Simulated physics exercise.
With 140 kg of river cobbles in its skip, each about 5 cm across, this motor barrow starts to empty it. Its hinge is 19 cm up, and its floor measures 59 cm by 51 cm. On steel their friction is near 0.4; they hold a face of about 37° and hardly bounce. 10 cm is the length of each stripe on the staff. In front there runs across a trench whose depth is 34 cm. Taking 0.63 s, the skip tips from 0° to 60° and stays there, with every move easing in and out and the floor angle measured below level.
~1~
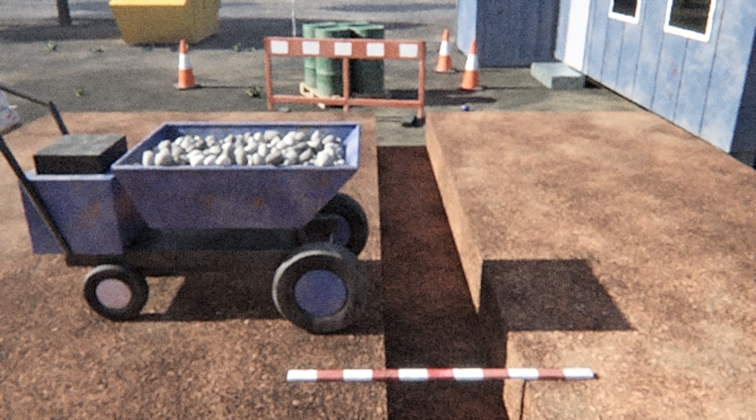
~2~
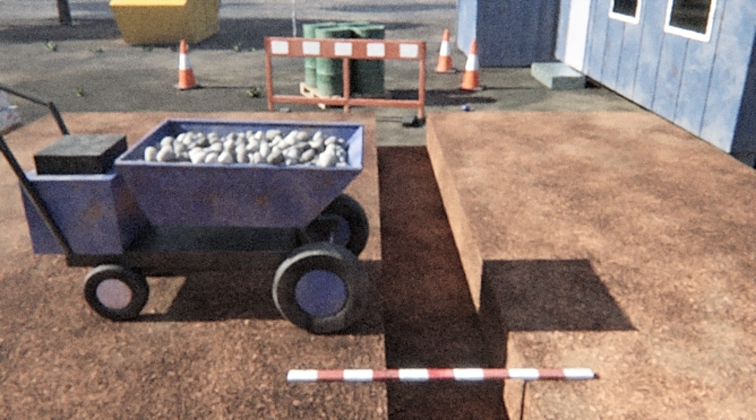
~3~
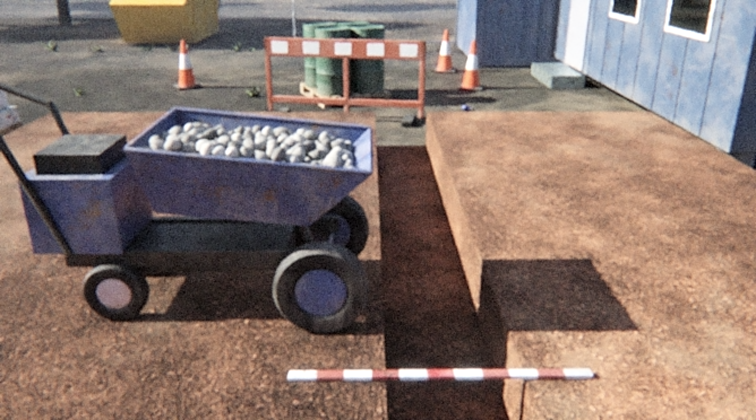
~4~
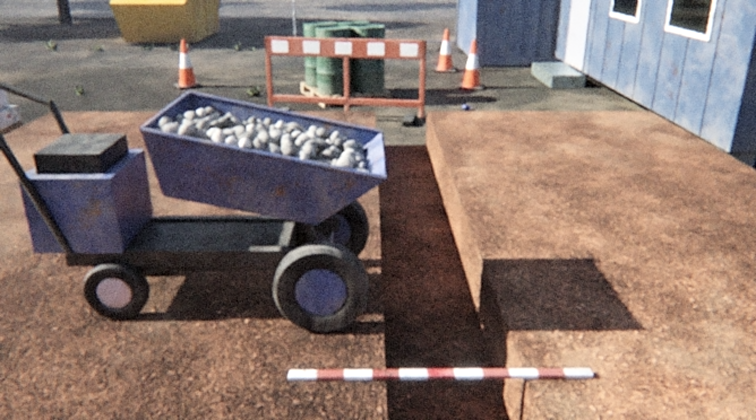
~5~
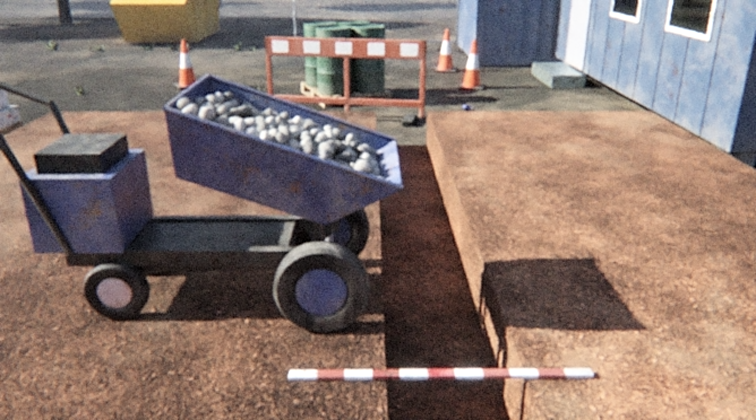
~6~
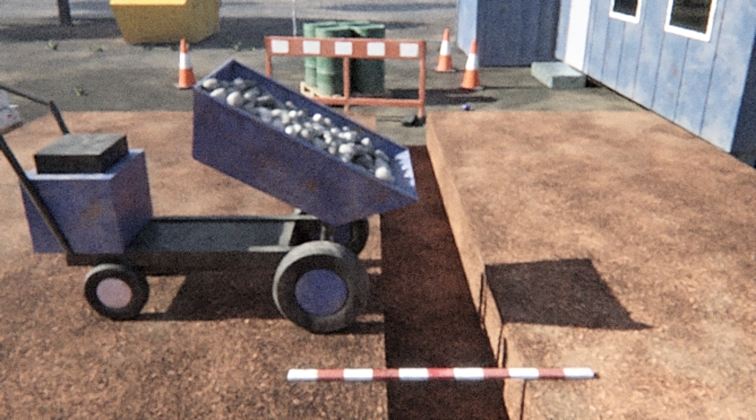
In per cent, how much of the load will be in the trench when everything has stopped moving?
Around 43 per cent of it.
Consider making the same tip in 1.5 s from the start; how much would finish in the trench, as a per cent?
It'd be some 65 per cent.
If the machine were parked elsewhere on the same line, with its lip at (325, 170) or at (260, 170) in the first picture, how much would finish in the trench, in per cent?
First place: Near 65%; second place: Near 90%.
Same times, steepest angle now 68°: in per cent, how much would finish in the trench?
Close to 40 per cent then.
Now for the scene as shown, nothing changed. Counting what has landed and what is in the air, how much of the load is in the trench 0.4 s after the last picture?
Around 15 per cent of it.
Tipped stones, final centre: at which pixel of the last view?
Their middle lands near (510, 289).
Then, 0.2 s after the last picture the floor is at 50°, 100 % in the skip; the foremost stones are at (430, 209).
Then, 0.4 s after the last picture the floor is at 60°, 84 % in the skip, 14 % in the trench, 2 % past the trench; the foremost stones are at (512, 272).
Then, 0.8 s after the last picture the floor is at 60°, 33 % in the skip, 20 % in the trench, 47 % past the trench; the foremost stones are at (662, 302).
Then, 2.7 s after the last picture the floor is at 60°, 7 % in the skip, 43 % in the trench, 50 % past the trench; the foremost stones are past the picture's edge.
